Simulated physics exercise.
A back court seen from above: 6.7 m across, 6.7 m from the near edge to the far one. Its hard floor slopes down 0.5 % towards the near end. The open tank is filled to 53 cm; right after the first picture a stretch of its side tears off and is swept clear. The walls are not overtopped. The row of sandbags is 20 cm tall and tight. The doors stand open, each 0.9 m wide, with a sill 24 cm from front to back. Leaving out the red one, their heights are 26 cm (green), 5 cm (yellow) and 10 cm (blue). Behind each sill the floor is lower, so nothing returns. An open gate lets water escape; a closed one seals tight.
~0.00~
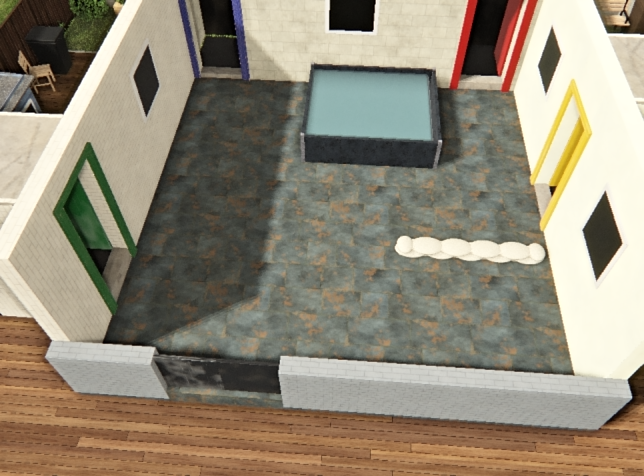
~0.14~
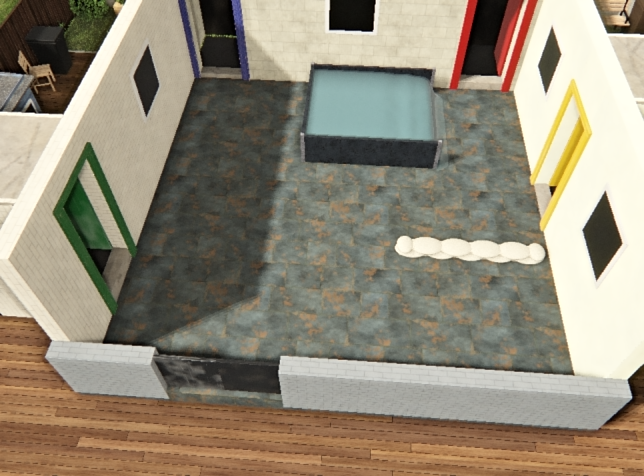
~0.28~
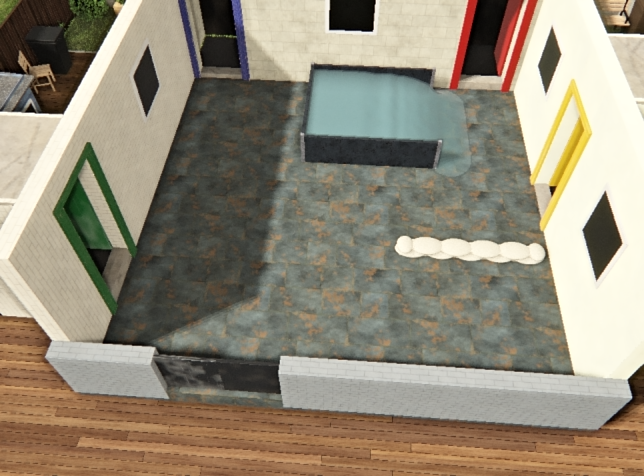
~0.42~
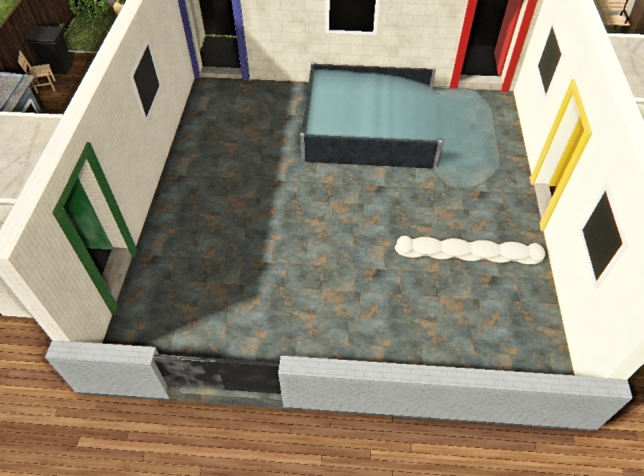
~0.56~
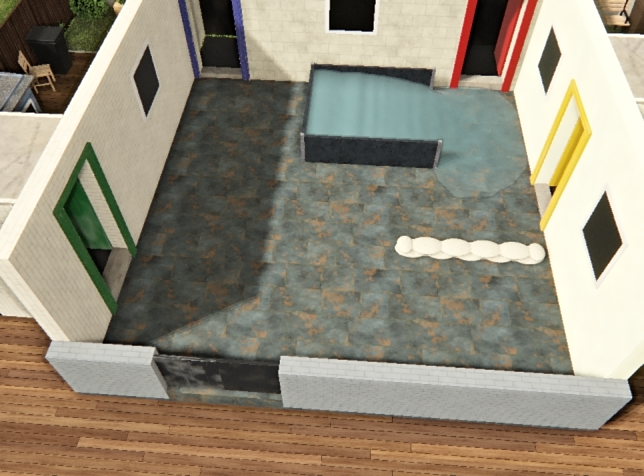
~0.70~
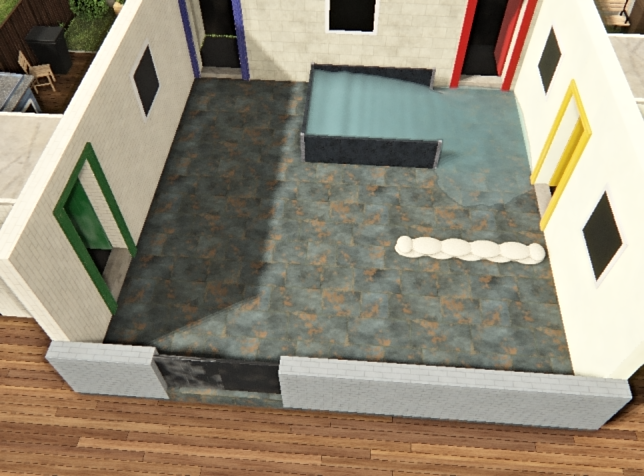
Water poured out of the right side of an open tank at the back of a walled court and spread across the floor towards the yellow door, reaching the red door as well.
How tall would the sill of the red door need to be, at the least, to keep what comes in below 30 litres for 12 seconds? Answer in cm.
It would have to be roughly 27 cm high.
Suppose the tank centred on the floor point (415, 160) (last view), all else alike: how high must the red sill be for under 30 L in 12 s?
Then roughly 25 cm.
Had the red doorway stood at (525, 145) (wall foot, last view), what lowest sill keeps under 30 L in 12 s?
About 30 cm.
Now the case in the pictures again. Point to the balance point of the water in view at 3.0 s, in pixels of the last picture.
At about (451, 144).
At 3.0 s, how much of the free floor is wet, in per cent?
Some 30 per cent of it.
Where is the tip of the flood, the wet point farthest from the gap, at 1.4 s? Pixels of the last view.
At about (543, 235).
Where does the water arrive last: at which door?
Last comes the green one.
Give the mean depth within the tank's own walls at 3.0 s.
Roughly 15 cm on average.
After 1.4 s water covers 15 % of the floor, deepest (42 cm) near (514, 97); 21 cm at the red door, 0 litres in over its 17 cm sill.
After 3.0 s water covers 30 % of the floor, deepest (32 cm) near (534, 243); 29 cm at the red door, 93 litres in over its 17 cm sill.
After 12.0 s water covers 90 % of the floor, deepest (10 cm) near (517, 209); 8 cm at the red door, 132 litres in over its 17 cm sill.
At the red door as built, the water arrived by 0.6 s and peaked near 34 cm at 2.2 s.
With a sill of 22 cm, 72 litres would have come in within the 12 s; with 30 cm, 16 litres. So under 30 litres takes about 27 cm.
